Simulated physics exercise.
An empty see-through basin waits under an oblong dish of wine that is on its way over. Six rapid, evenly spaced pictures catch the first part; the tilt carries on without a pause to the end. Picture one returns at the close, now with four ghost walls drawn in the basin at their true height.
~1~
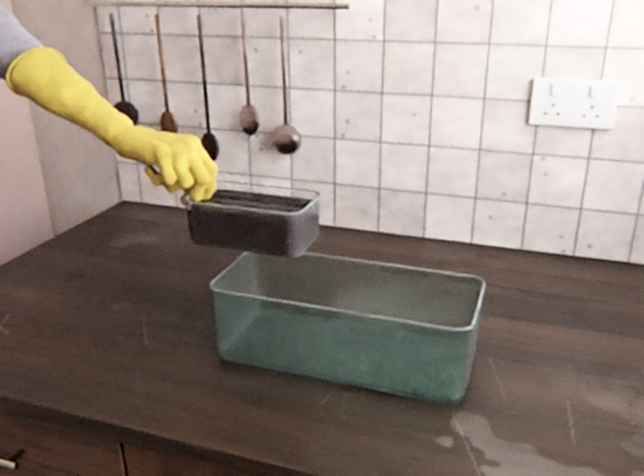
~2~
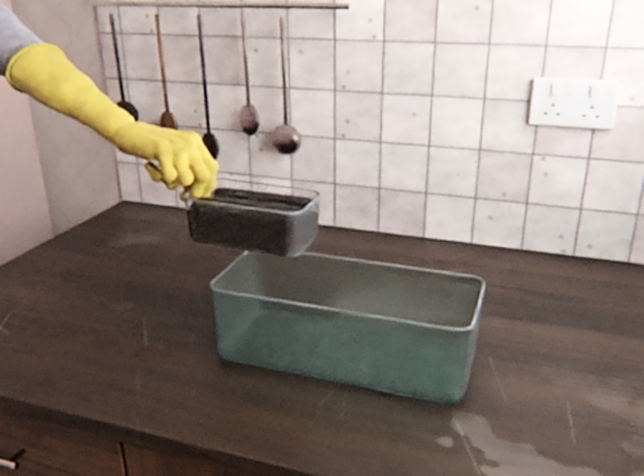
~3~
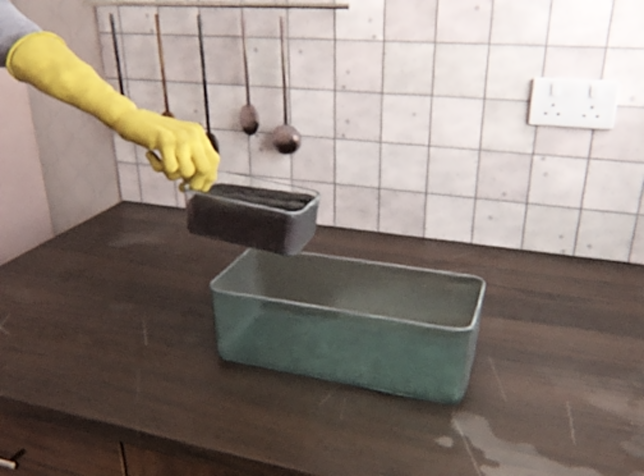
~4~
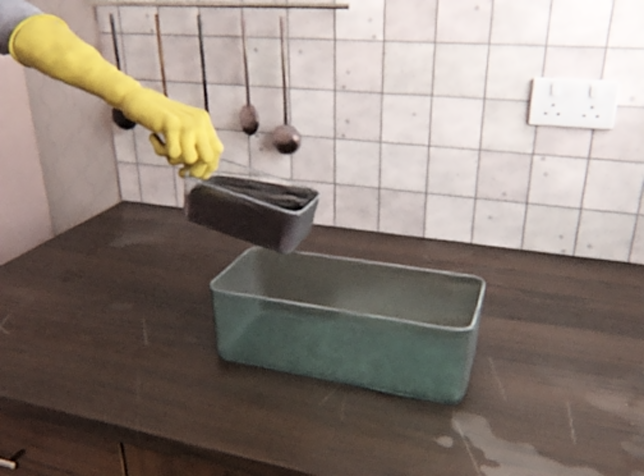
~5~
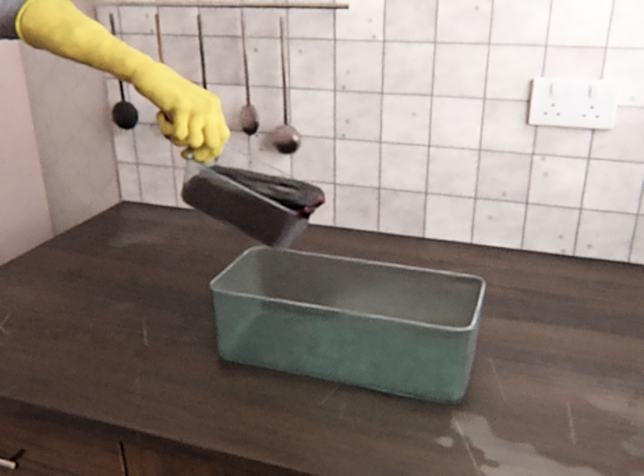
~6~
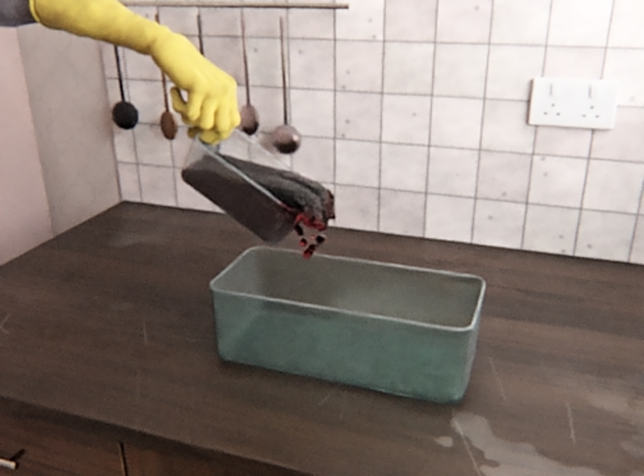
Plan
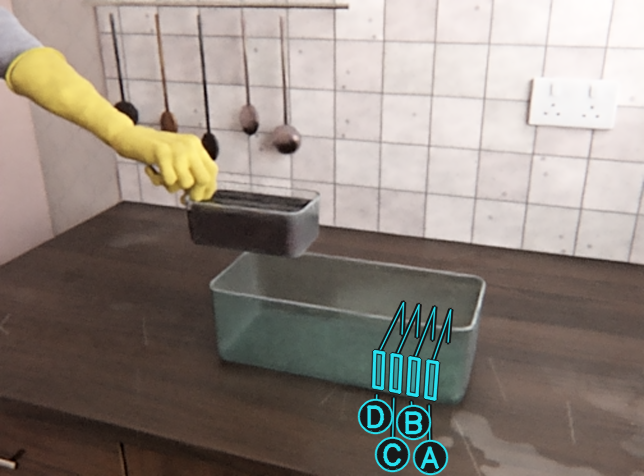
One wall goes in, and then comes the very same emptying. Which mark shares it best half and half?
D is best.
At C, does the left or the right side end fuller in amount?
The left one.
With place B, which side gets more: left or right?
The left side.
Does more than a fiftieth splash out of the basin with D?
Yes.
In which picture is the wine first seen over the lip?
In picture 4.
On the marked copy, A at (429, 405); B at (411, 401); C at (393, 398); D at (376, 394).
If A is chosen, about 88 % ends left of the wall and 6 % right of it; 6 % is lost outside.
If B is chosen, about 86 % ends left of the wall and 4 % right of it; 10 % is lost outside.
If C is chosen, about 75 % ends left of the wall and 19 % right of it; 6 % is lost outside.
If D is chosen, about 43 % ends left of the wall and 51 % right of it; 7 % is lost outside.
